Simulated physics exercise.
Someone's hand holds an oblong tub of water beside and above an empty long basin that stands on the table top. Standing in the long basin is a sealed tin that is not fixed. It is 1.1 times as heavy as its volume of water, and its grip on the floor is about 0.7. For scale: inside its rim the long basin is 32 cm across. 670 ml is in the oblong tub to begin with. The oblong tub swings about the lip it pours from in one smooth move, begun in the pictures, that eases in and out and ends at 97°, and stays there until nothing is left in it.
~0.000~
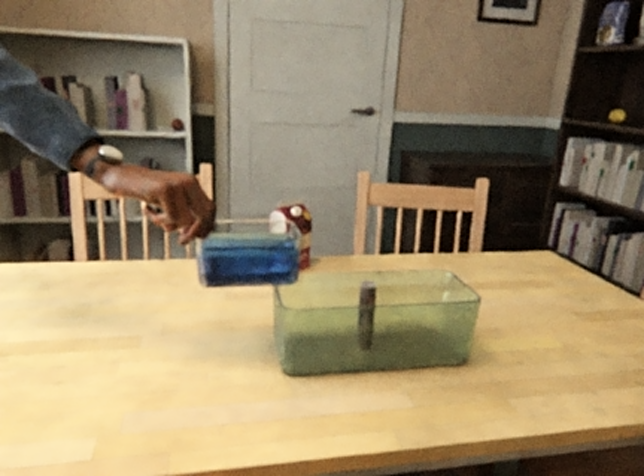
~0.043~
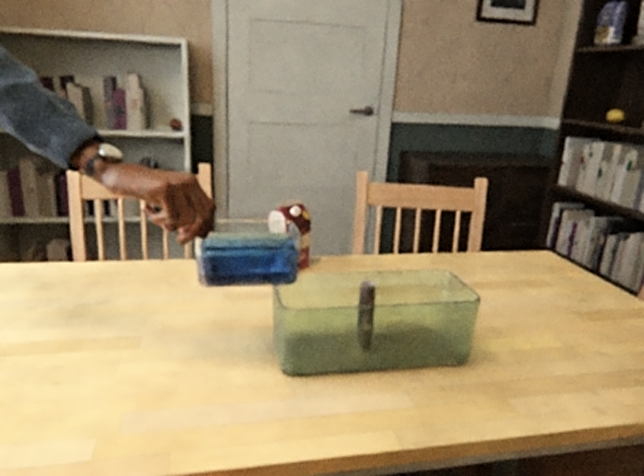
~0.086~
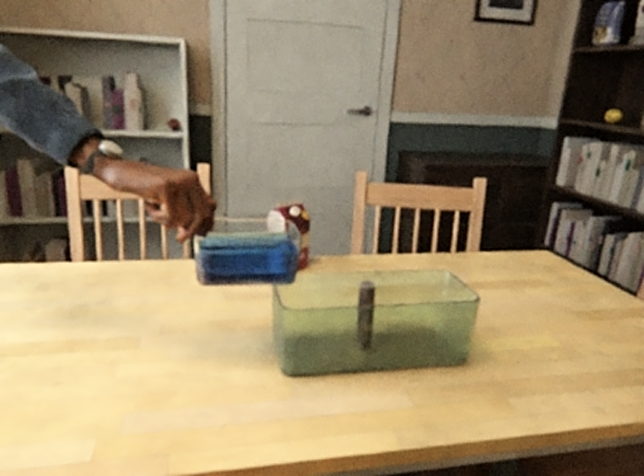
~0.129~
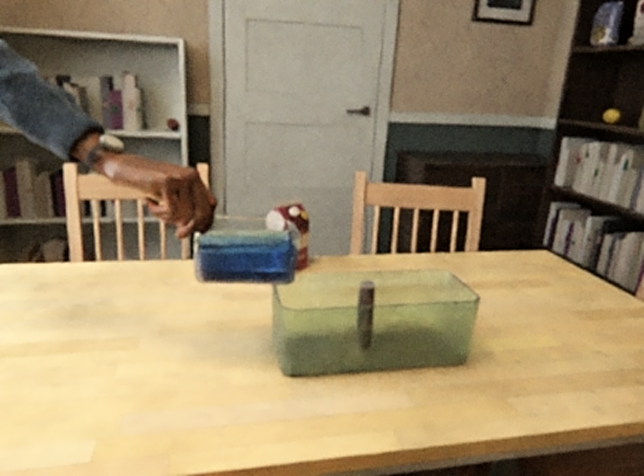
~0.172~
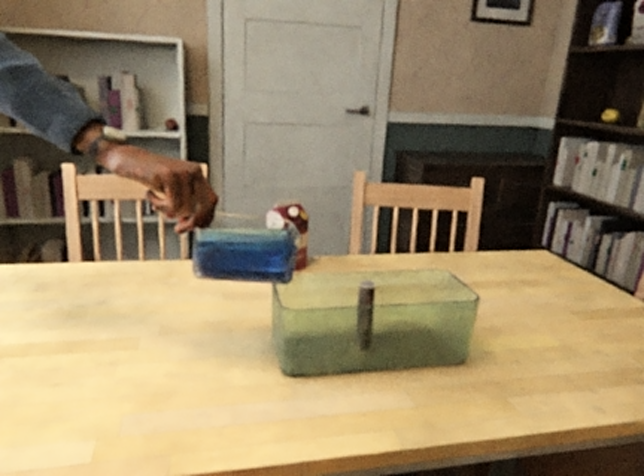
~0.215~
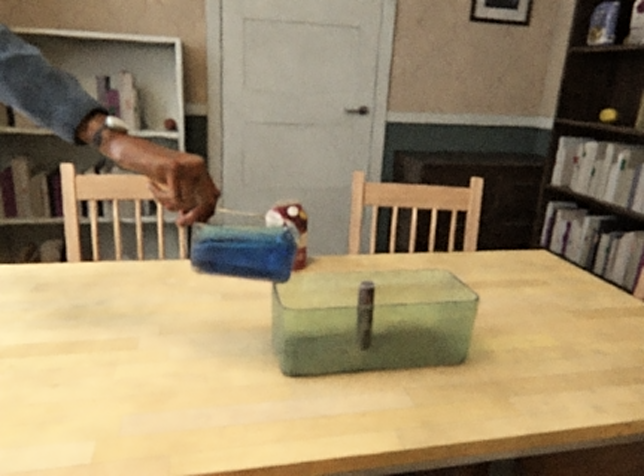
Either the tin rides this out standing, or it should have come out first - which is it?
It will tip.
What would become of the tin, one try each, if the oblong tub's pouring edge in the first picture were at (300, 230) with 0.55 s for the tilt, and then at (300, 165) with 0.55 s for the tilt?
Run one: It tumbles. Run two: It does not tip.
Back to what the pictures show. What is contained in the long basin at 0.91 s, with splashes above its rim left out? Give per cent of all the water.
I'd say roughly 74 in a hundred of it.
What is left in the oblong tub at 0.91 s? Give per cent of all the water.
Near 12 percent, more or less.
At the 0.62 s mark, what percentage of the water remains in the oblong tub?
About 64 percent.
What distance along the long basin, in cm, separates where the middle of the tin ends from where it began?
The tin's middle ends up about 7.5 cm along the basin.
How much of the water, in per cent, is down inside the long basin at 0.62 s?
7 %, give or take.
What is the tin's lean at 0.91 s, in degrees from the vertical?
It tilts roughly 5° from upright.
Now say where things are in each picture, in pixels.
In the first picture, tilt 0°; pouring edge (298, 231); surface from (199, 242) to (295, 240); the long basin's rim runs from (277, 292) to (465, 285); the tin's top is at (368, 287).
In the second picture, tilt 0°; pouring edge (297, 231); surface from (198, 242) to (294, 240).
In the third picture, tilt 2°; pouring edge (297, 231); surface from (197, 241) to (294, 239).
In the fourth picture, tilt 4°; pouring edge (296, 231); surface from (196, 239) to (293, 237).
In the fifth picture, tilt 6°; pouring edge (296, 231); surface from (195, 237) to (293, 235).
In the sixth picture, tilt 10°; pouring edge (296, 231); surface from (195, 234) to (293, 233).
Then, 0.62 s in, the tilt is 61° and 63 per cent is still to pour; the tin stands where it began.
Then, 0.91 s in, the tilt is 93° and 13 per cent is still to pour; the tin leans 6°.
Then, 1.22 s in, the tilt is 97° and 2 per cent is still to pour; the tin lies on its side.
Then, 1.56 s in, the tilt is 97° and 0 per cent is still to pour; the tin lies on its side.
Finally, the tin lies on its side.
